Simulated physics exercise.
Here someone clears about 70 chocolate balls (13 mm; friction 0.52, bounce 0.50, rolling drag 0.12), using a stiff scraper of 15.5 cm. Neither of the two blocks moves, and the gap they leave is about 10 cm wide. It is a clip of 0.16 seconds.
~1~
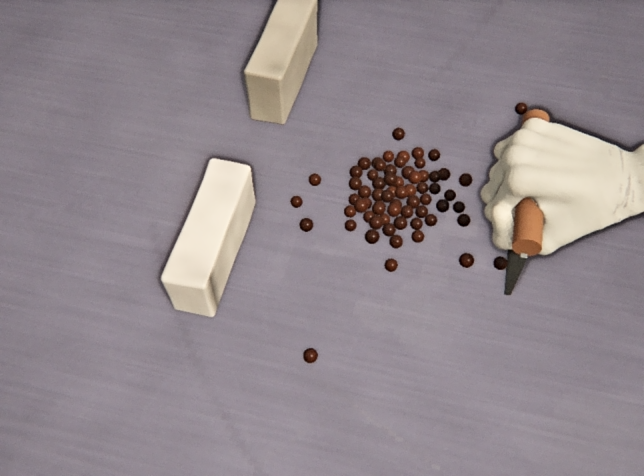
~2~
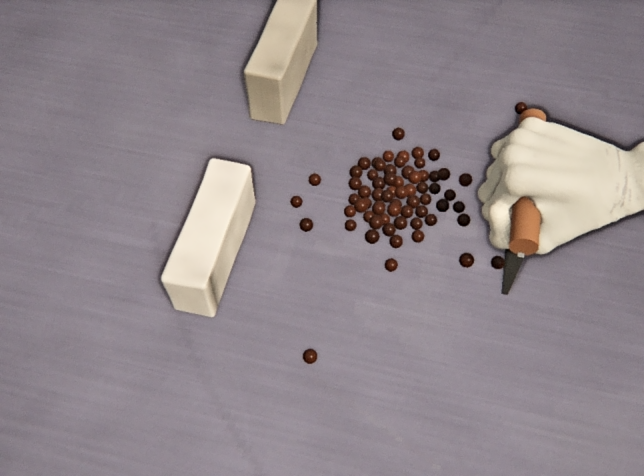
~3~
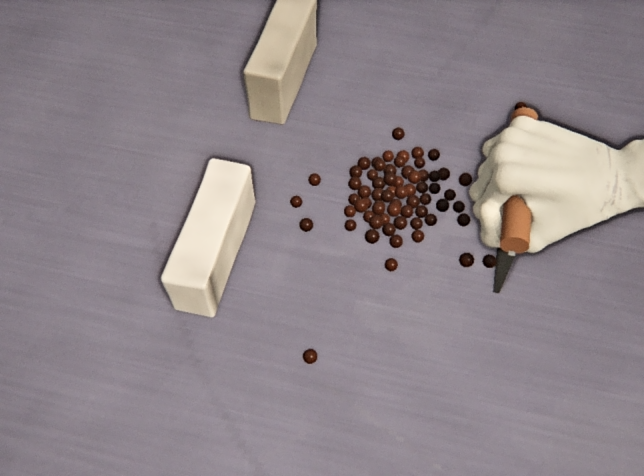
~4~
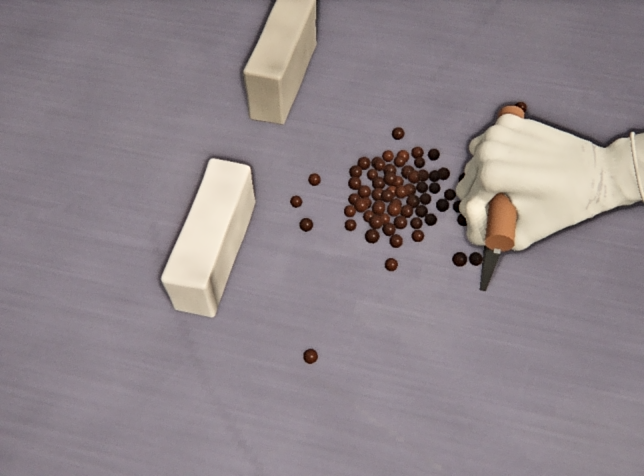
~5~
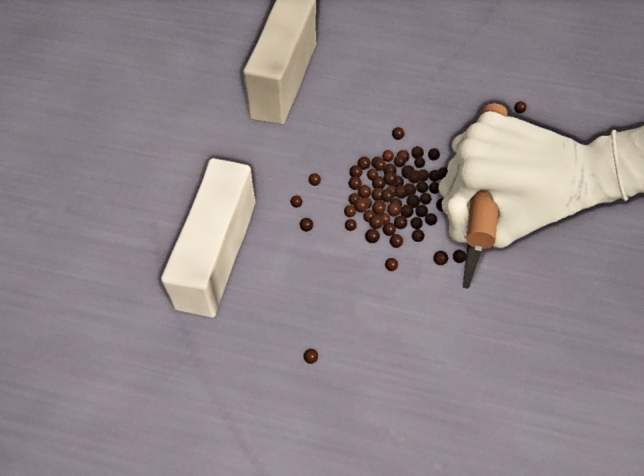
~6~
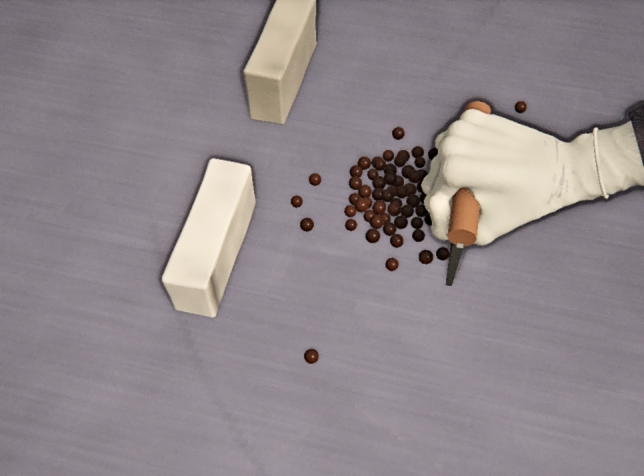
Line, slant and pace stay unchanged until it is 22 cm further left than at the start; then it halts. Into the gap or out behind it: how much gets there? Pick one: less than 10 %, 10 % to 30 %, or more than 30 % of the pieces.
I would say more than 30 % of the pieces.
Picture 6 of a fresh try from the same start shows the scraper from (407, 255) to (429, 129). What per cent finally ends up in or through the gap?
At rest, 45 percent has gone in or through the gap.
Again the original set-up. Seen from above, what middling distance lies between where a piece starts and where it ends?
Around 18 cm, measured level.
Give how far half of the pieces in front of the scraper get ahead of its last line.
5 cm.
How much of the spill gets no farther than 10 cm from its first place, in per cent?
I'd put it at close to 10 percent.
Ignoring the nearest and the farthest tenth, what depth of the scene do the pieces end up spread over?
Roughly 22 centimetres.
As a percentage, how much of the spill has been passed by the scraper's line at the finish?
It comes to about 10 per cent.
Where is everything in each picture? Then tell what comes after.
The first frame shows scraper from (521, 261) to (530, 134); moved 0.0 cm; pieces shifted so far, 0; middle of the spill at (401, 193); block at (208, 218); block at (282, 31).
The second frame shows scraper from (518, 260) to (528, 133); moved 0.3 cm; pieces shifted so far, 0; middle of the spill at (401, 193).
The third frame shows scraper from (509, 259) to (519, 132); moved 1.0 cm; pieces shifted so far, 1; middle of the spill at (401, 192).
The fourth frame shows scraper from (495, 257) to (506, 130); moved 2.2 cm; pieces shifted so far, 2; middle of the spill at (401, 192).
The fifth frame shows scraper from (476, 254) to (490, 128); moved 3.8 cm; pieces shifted so far, 2; middle of the spill at (401, 192).
The sixth frame shows scraper from (458, 251) to (474, 126); moved 5.4 cm; pieces shifted so far, 7; middle of the spill at (402, 192); block at (209, 219); block at (281, 31).
Then, 0.20 s after the last picture, scraper 15 cm from its start, spill 16 cm wide; held up before the blocks 100 %.
Then, 0.41 s after the last picture, scraper 22 cm from its start, spill 24 cm wide; in or through the gap 40 %, round the near block 5 %, held up before the blocks 55 %.
Then, 0.59 s after the last picture, scraper 22 cm from its start, spill 28 cm wide; in or through the gap 50 %, round the near block 10 %, held up before the blocks 40 %.
In the end, in or through the gap 50 %, round the near block 10 %, round the far block 0 %, held up before the blocks 40 %.
